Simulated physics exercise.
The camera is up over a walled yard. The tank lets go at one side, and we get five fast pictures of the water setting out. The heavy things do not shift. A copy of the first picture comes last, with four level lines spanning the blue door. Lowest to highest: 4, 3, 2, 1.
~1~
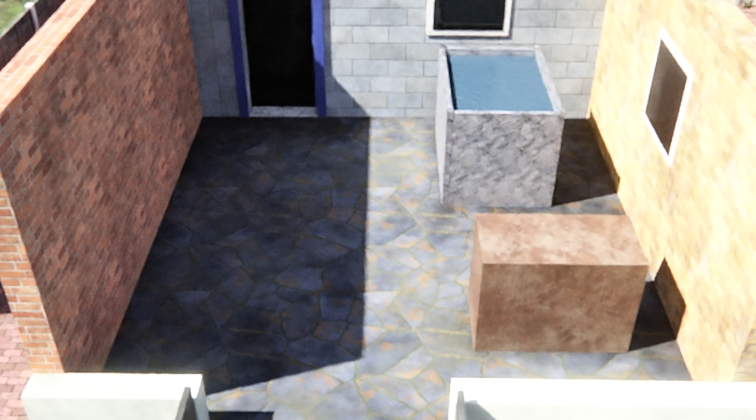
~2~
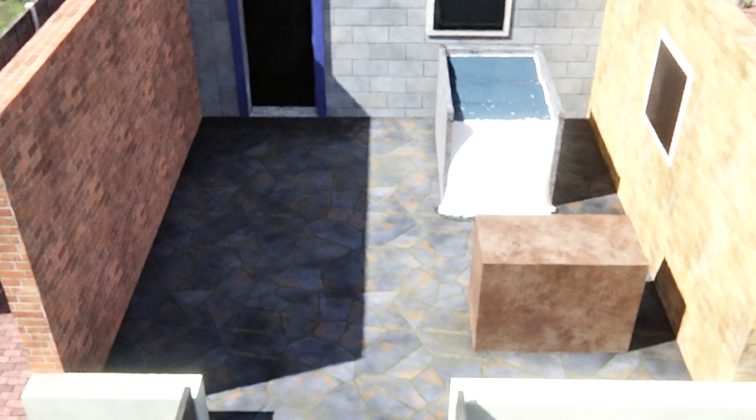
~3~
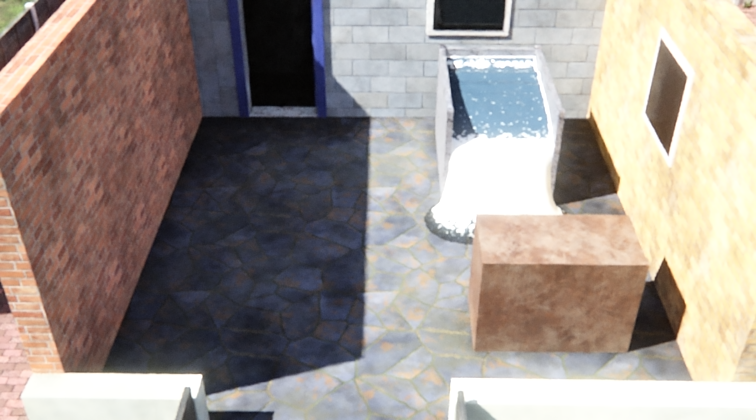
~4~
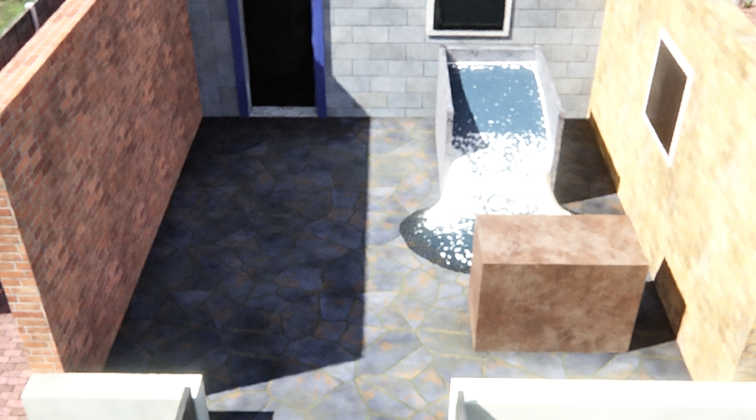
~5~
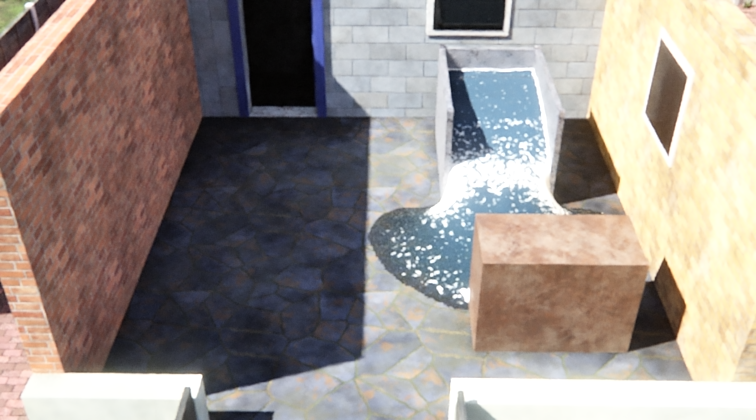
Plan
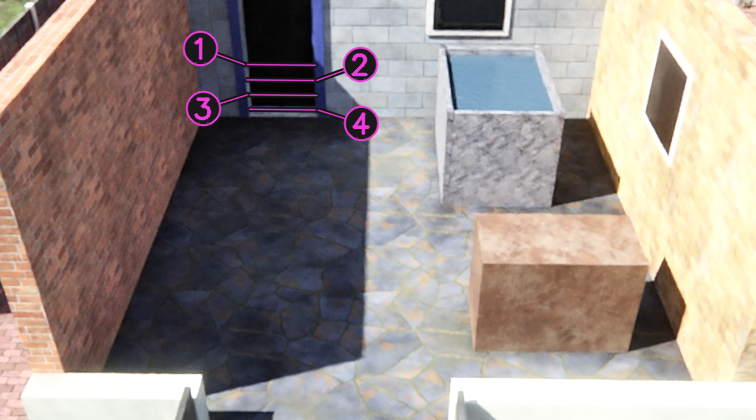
Walled stone-paved yard, with water pouring from the open front of a raised tank and spreading around a brown block.
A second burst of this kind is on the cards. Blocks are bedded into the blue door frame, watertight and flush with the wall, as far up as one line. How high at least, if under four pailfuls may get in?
Take 4.
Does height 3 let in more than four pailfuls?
No.
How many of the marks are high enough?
All four.
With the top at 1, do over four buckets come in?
No, not at all.
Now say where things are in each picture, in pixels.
The first picture shows water in the tank at rest, its middle at (497, 84); foot of the blue doorway at (284, 117); open gate at (326, 372).
In the second picture, water covers 1 % of the ground, its front hidden from here.
The third picture shows front seen at (435, 224), 4 % of the ground wet.
The fourth picture shows front seen at (431, 252), 8 % of the ground wet.
The fifth picture shows front seen at (453, 300), 15 % of the ground wet.
On the marked copy, 1 at (280, 64); 2 at (281, 80); 3 at (282, 95); 4 at (283, 109); from the bottom up 4, 3, 2, 1.
Choosing 1, nothing gets over.
Choosing 2, nothing gets over.
Choosing 3, nothing gets over.
Choosing 4, a splash gets over, under a bucket.
